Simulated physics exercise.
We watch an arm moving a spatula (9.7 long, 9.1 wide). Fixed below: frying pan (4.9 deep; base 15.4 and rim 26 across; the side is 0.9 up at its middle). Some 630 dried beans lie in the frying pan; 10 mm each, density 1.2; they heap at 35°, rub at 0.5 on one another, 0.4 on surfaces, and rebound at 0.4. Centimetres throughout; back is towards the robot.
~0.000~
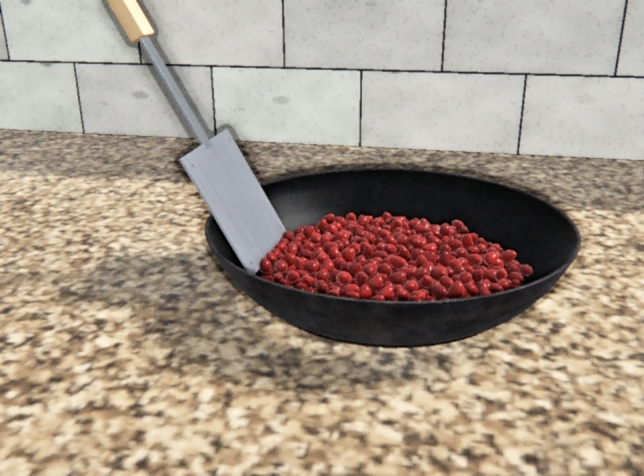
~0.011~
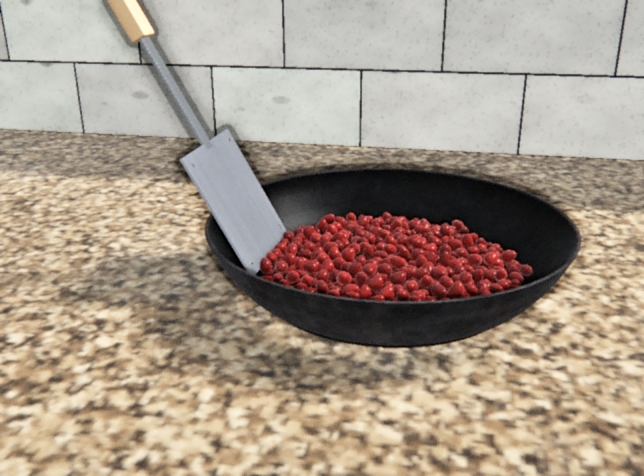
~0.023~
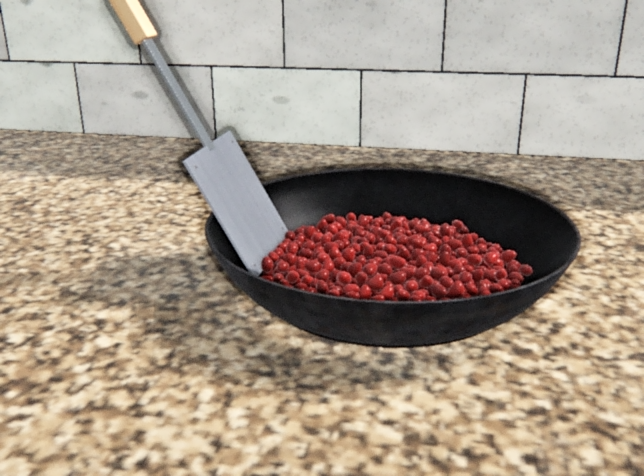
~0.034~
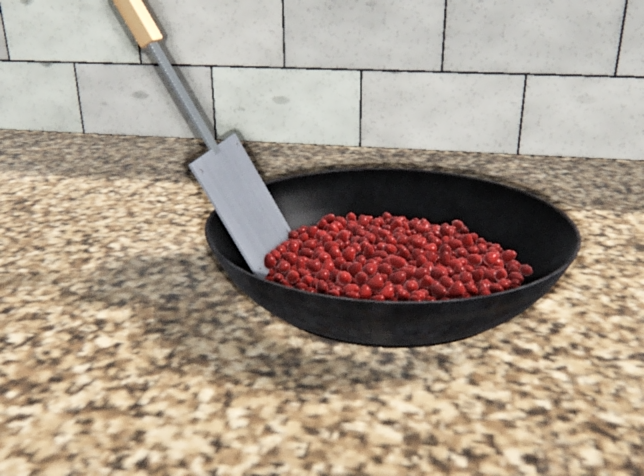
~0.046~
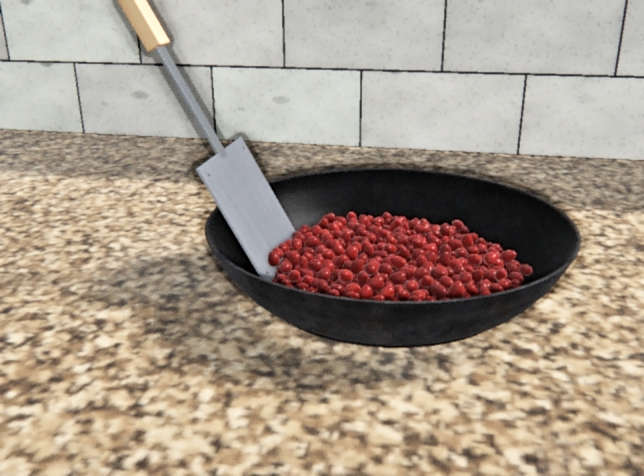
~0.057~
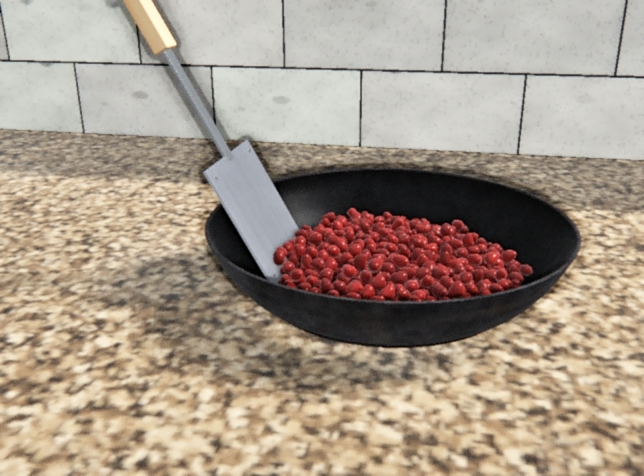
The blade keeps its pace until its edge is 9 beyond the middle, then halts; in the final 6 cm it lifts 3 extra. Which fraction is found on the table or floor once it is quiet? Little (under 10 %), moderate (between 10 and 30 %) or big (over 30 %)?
Answer: Moderate; between 10 and 30 % of the dried beans finish on the table or floor.
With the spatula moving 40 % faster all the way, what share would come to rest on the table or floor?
Then about 25 per cent.
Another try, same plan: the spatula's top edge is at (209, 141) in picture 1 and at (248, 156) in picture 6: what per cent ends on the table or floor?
About 25 per cent.
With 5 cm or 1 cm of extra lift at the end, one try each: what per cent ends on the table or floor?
About 10 and 20 per cent.
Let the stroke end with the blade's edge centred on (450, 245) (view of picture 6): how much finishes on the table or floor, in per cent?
Some 0 per cent.
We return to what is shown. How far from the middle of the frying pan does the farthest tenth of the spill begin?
About 25 cm.
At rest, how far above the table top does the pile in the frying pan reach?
Roughly 5.5 cm.
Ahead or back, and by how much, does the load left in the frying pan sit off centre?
Roughly 4.5 cm ahead.
By 0.20 s, sloping 61°, highest piece 4 above the table; 626 in the frying pan.
By 0.33 s, sloping 61°, highest piece 7 above the table; 623 in the frying pan, 3 on the blade or in flight.
By 0.60 s, sloping 61°, highest piece 6 above the table; 519 in the frying pan, 97 on the table or floor, 10 on the blade or in flight.
By 1.65 s, sloping 61°, highest piece 5 above the table; 518 in the frying pan, 108 on the table or floor.
Final count, 518 in the frying pan, 108 on the table or floor. That is 17 % on the table or floor.
